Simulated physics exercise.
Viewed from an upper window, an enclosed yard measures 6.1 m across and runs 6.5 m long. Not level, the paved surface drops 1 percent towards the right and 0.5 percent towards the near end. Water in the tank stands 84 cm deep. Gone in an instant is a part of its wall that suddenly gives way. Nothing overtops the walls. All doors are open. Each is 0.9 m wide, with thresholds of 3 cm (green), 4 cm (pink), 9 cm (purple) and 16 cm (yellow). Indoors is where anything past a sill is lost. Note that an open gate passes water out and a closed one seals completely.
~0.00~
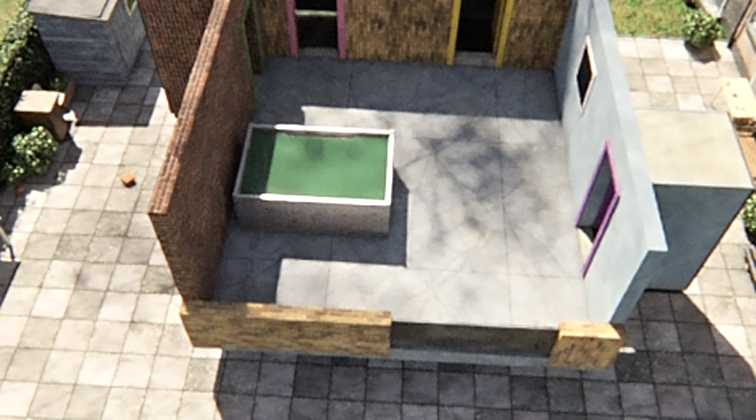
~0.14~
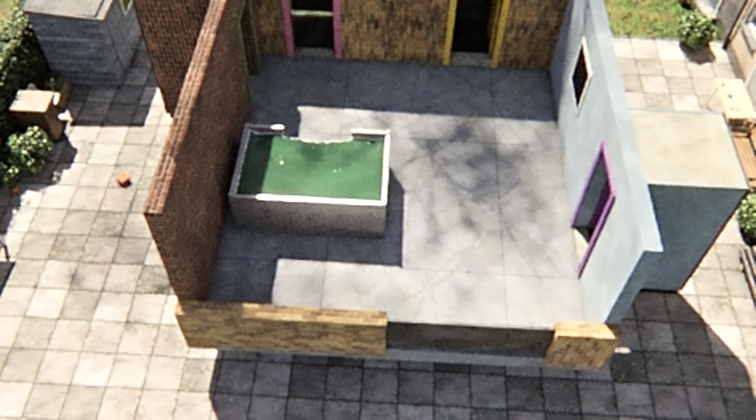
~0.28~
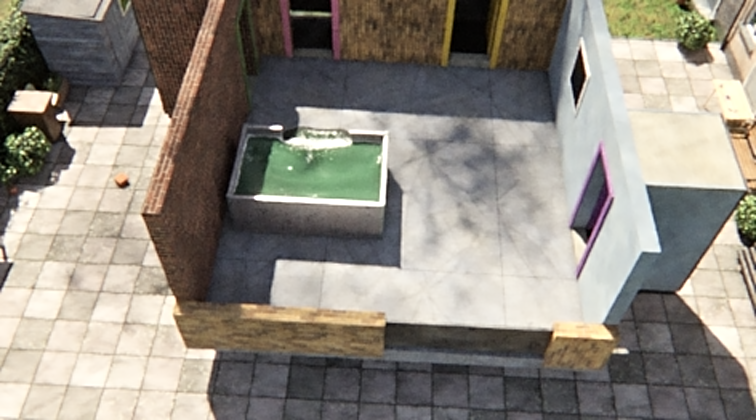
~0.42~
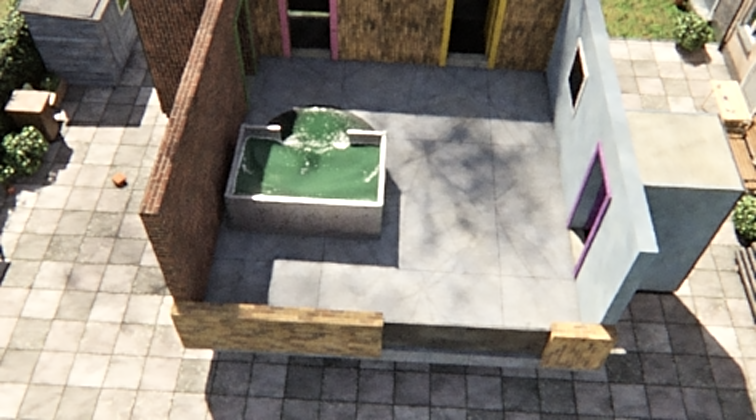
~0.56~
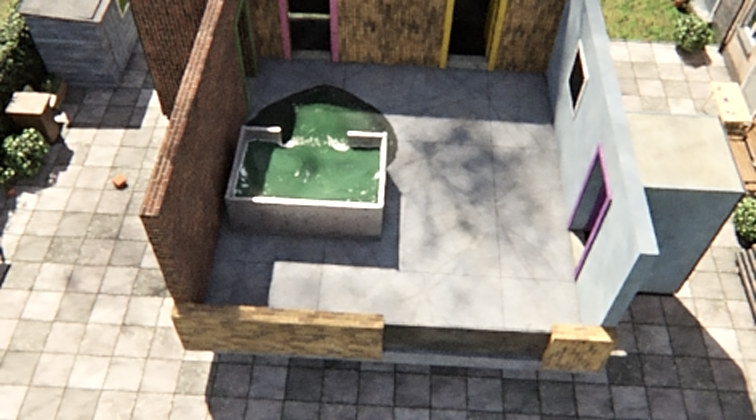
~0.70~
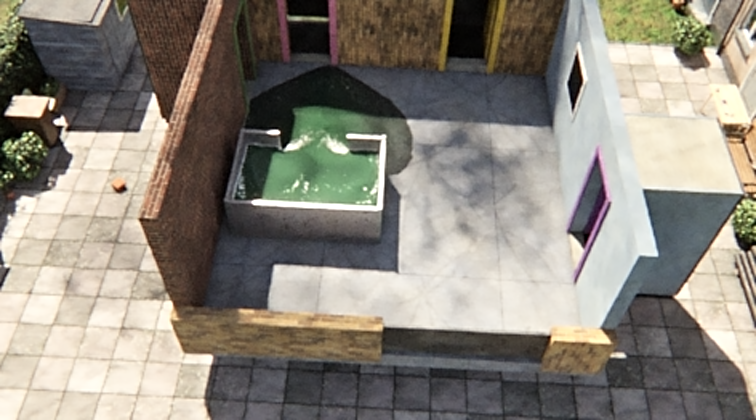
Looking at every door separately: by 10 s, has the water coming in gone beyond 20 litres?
The green door will see too much water come in, the pink door will see too much water come in, the purple door will see an amount within the limit come in, the yellow door will see an amount within the limit come in.
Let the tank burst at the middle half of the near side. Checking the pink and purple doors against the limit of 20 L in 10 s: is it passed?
So pink ends up past the limit and purple ends up past the limit.
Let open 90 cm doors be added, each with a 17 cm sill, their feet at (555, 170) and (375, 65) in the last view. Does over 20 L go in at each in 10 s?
First door short of the limit, second door beyond the limit.
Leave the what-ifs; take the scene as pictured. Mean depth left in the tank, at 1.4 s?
Depth, averaged: Around 51 centimetres.
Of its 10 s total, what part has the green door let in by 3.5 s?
Some 45 in a hundred.
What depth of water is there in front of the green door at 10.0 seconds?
The depth there is around 5.5 cm.
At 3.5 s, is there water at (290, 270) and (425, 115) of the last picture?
I'd call them spared and then drenched.
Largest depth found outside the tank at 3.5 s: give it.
About 26 cm at most.
After 1.4 s water covers 30 % of the floor and is deepest (47 cm) near (259, 65); green door 14 cm at the sill, 12 L in, pink door 7 cm at the sill, 91 L in, purple door not reached, yellow door not reached.
After 2.2 s water covers 35 % of the floor and is deepest (39 cm) near (311, 63); green door 12 cm at the sill, 64 L in, pink door 29 cm at the sill, 259 L in, purple door not reached, yellow door 16 cm at the sill, 0 L in.
After 3.5 s water covers 45 % of the floor and is deepest (26 cm) near (539, 81); green door 13 cm at the sill, 137 L in, pink door 21 cm at the sill, 444 L in, purple door not reached, yellow door 10 cm at the sill, 0 L in.
After 6.0 s water covers 70 % of the floor and is deepest (17 cm) near (542, 99); green door 11 cm at the sill, 254 L in, pink door 12 cm at the sill, 609 L in, purple door 5 cm at the sill, 0 L in, yellow door 7 cm at the sill, 0 L in.
After 10.0 s water covers 95 % of the floor and is deepest (14 cm) near (565, 351); green door 6 cm at the sill, 318 L in, pink door 6 cm at the sill, 680 L in, purple door 5 cm at the sill, 0 L in, yellow door 6 cm at the sill, 0 L in.
